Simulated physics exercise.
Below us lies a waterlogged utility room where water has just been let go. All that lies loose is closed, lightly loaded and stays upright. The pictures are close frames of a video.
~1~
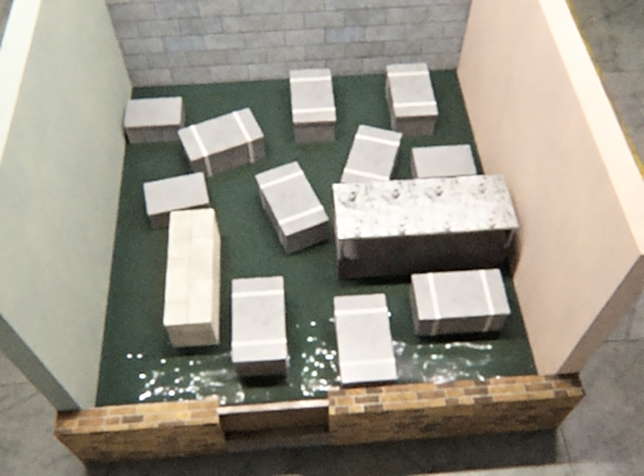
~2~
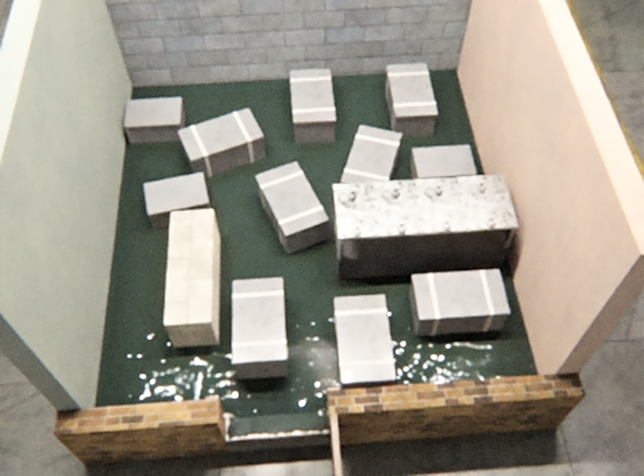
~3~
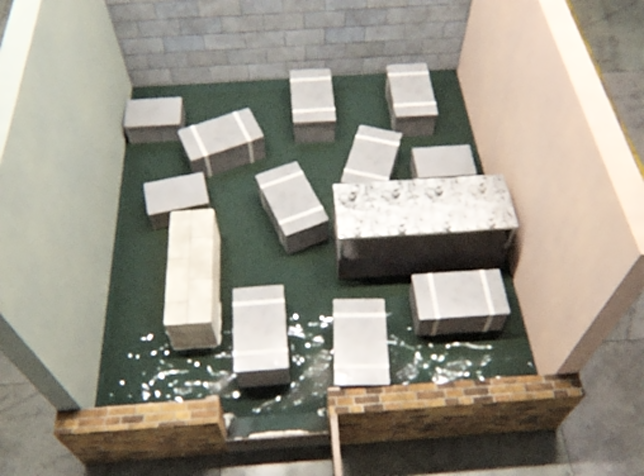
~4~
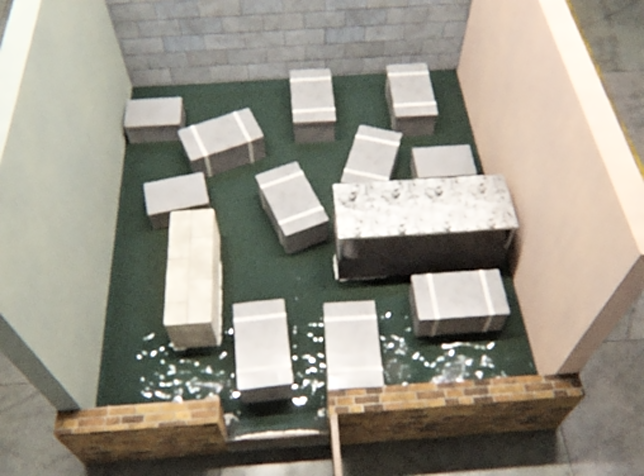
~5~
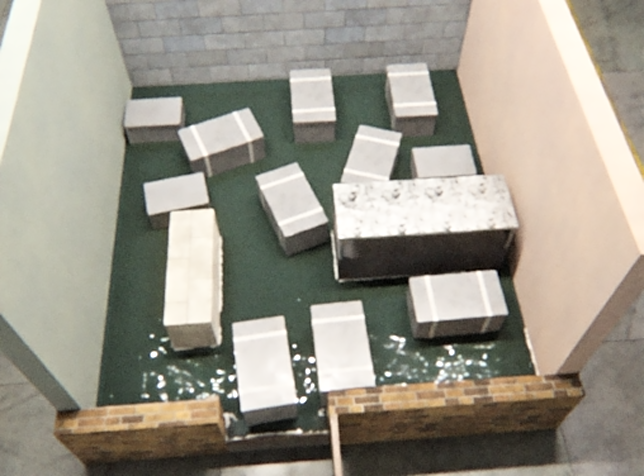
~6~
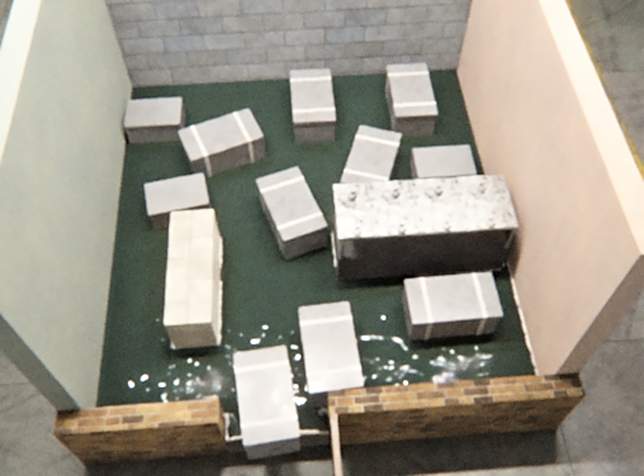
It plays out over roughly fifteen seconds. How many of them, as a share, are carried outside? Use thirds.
Share: Not even a third.
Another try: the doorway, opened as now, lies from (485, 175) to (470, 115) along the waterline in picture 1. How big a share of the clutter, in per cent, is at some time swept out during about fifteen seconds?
I make it 50 per cent.
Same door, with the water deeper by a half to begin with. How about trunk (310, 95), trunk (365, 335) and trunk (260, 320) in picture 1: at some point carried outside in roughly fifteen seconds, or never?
In turn: No, carried outside, yes.
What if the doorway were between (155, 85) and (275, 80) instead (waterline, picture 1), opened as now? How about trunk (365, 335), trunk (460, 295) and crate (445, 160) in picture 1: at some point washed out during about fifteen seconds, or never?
In that order: Stays, kept in, inside.
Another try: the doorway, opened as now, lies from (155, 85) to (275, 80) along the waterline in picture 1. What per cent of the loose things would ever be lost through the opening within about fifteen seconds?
Roughly 50 per cent.
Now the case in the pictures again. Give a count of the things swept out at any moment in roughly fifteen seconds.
3 of them.
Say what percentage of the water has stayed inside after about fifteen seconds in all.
About 62 per cent.
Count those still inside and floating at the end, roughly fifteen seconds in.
That makes 8.
A moment on, 1 of 11 are out; 10 afloat.
Next, 2 of 11 are out; 9 afloat.
Later, 3 of 11 are out; 8 afloat.
In the end, 3 of 11 are out; 8 afloat.
